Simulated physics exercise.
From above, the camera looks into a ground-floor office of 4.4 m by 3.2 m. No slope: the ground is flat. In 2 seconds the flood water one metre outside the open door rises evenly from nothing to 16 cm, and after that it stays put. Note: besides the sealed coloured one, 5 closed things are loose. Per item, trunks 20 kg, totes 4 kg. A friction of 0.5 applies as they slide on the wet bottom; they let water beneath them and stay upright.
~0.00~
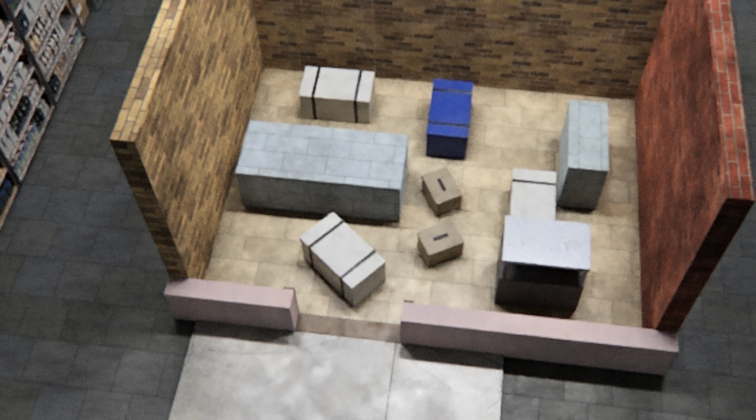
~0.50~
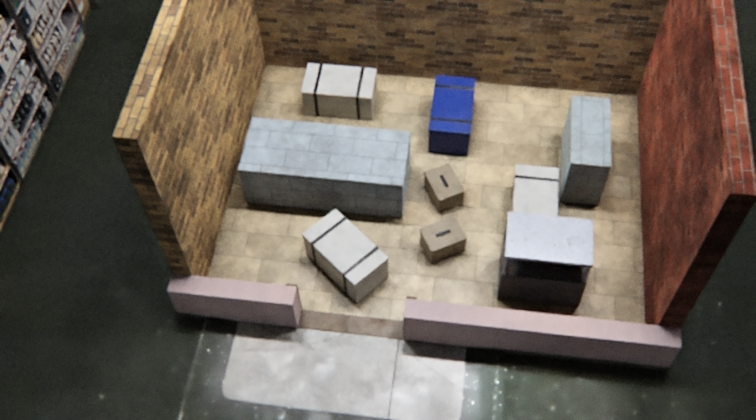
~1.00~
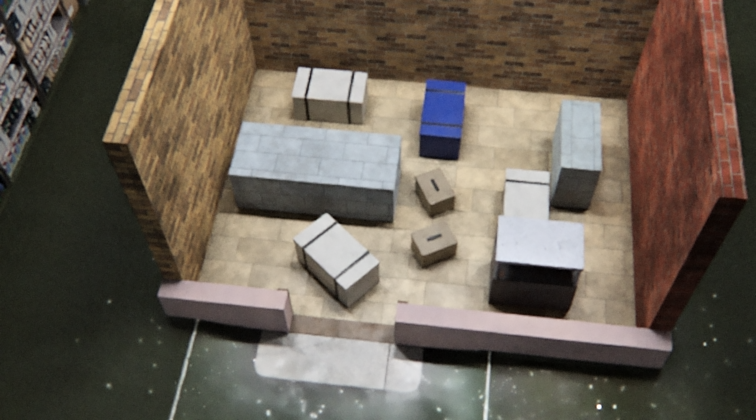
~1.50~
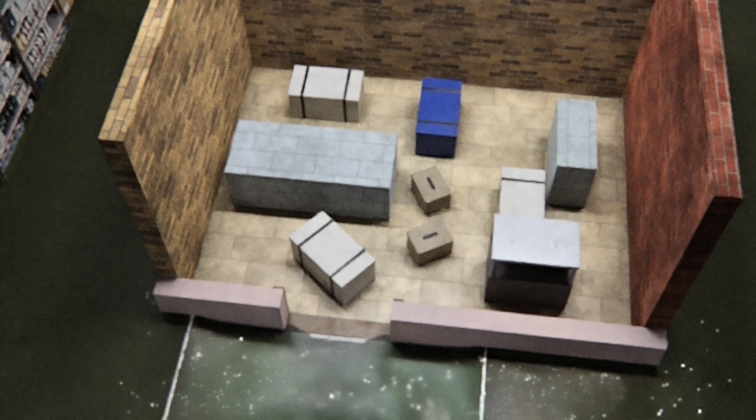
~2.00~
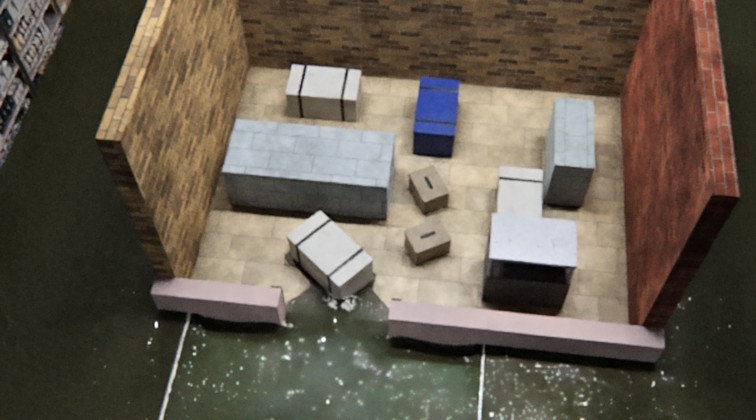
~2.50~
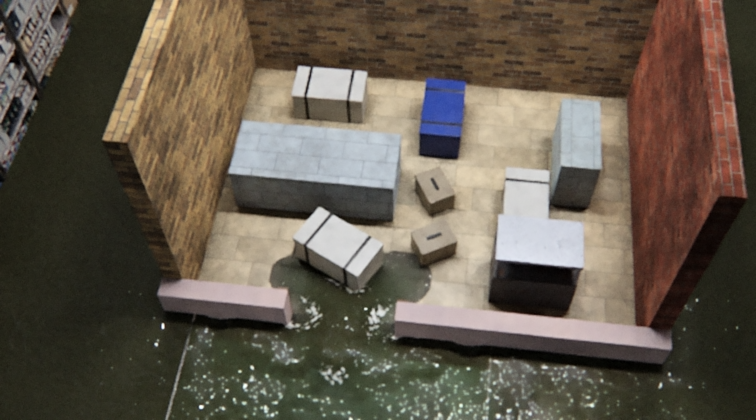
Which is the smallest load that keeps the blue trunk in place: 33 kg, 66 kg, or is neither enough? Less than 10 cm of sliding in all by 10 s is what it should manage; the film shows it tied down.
33 kg is enough.
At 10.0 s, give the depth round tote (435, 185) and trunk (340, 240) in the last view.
First roughly 9 cm, second roughly 11 cm.
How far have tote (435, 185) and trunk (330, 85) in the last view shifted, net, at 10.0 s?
Respectively 200 and 5 centimetres.
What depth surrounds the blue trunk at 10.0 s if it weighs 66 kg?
5 cm, roughly.
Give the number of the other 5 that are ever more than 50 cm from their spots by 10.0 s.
That comes to 3.
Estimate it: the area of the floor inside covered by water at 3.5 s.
Roughly 4.0 m2.
After 3.5 s the blue trunk would be 0 cm from its start with 33 kg and 0 cm from its start with 66 kg; 0 cm of water round it then.
After 4.5 s the blue trunk would be 0 cm from its start with 33 kg and 0 cm from its start with 66 kg; 2 cm of water round it then.
After 7.0 s the blue trunk would be 0 cm from its start with 33 kg and 0 cm from its start with 66 kg; 3 cm of water round it then.
After 10.0 s the blue trunk would be 0 cm from its start with 33 kg and 0 cm from its start with 66 kg; 5 cm of water round it then.
